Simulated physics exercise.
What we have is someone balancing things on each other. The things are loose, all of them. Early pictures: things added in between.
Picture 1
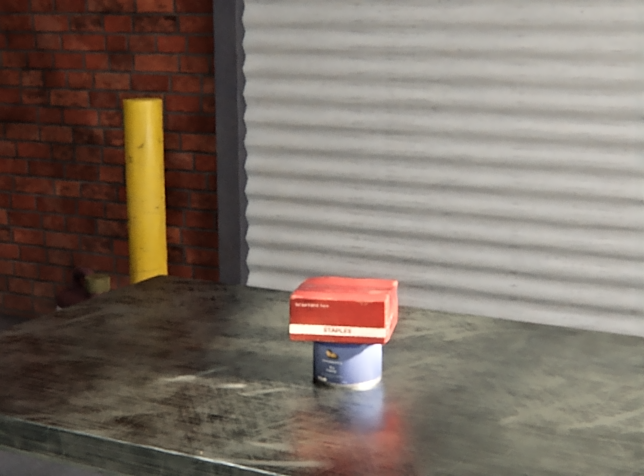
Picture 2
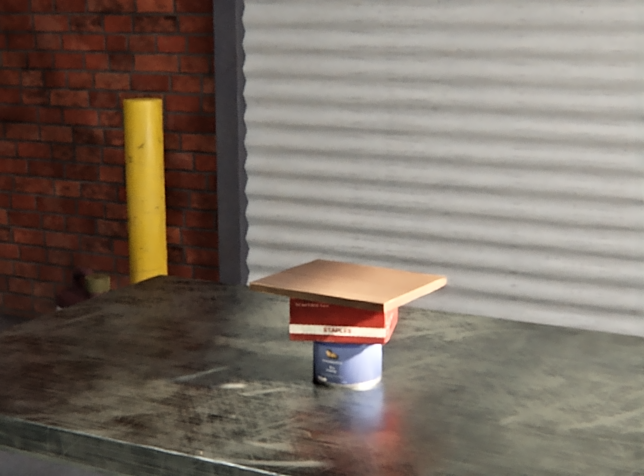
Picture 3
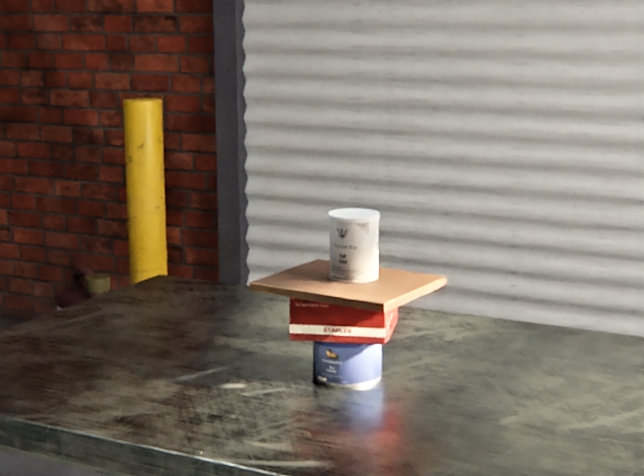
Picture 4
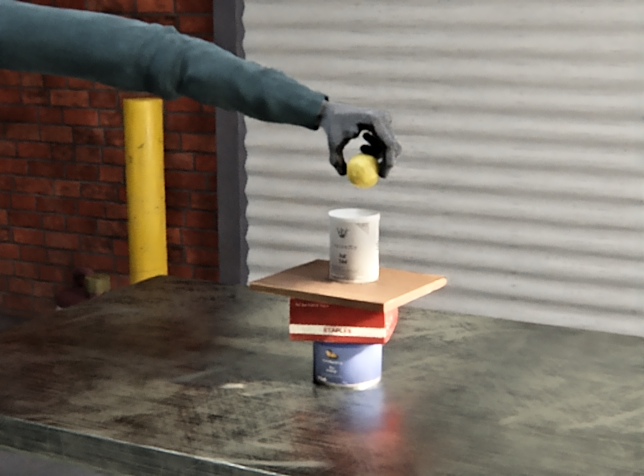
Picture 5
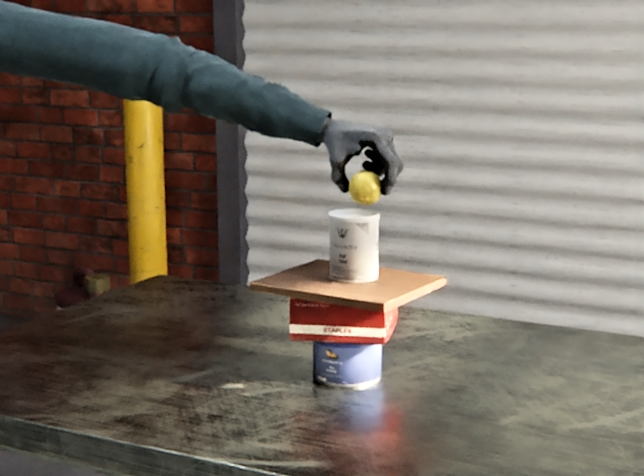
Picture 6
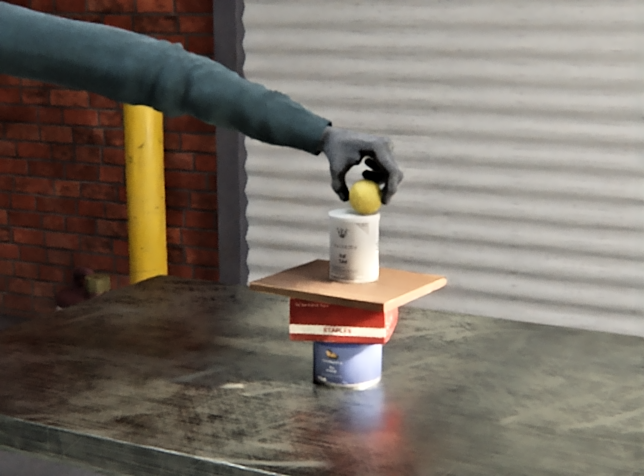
On a dark tabletop, a board and white tin appear above a red box and blue tub, then a gloved hand lowers a lemon.
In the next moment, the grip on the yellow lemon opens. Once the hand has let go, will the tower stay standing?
Watch - nothing tips or drops.
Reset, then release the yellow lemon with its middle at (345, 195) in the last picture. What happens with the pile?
Well, it is fine after that.
Then, 0.70 s past the last view, nothing moves.
Then, 1.90 s past the last view, yellow lemon resting near (367, 198).
Finally, all 5 still in place. Final places as the last picture's camera would see them, yellow lemon near (367, 198). The pile holds.
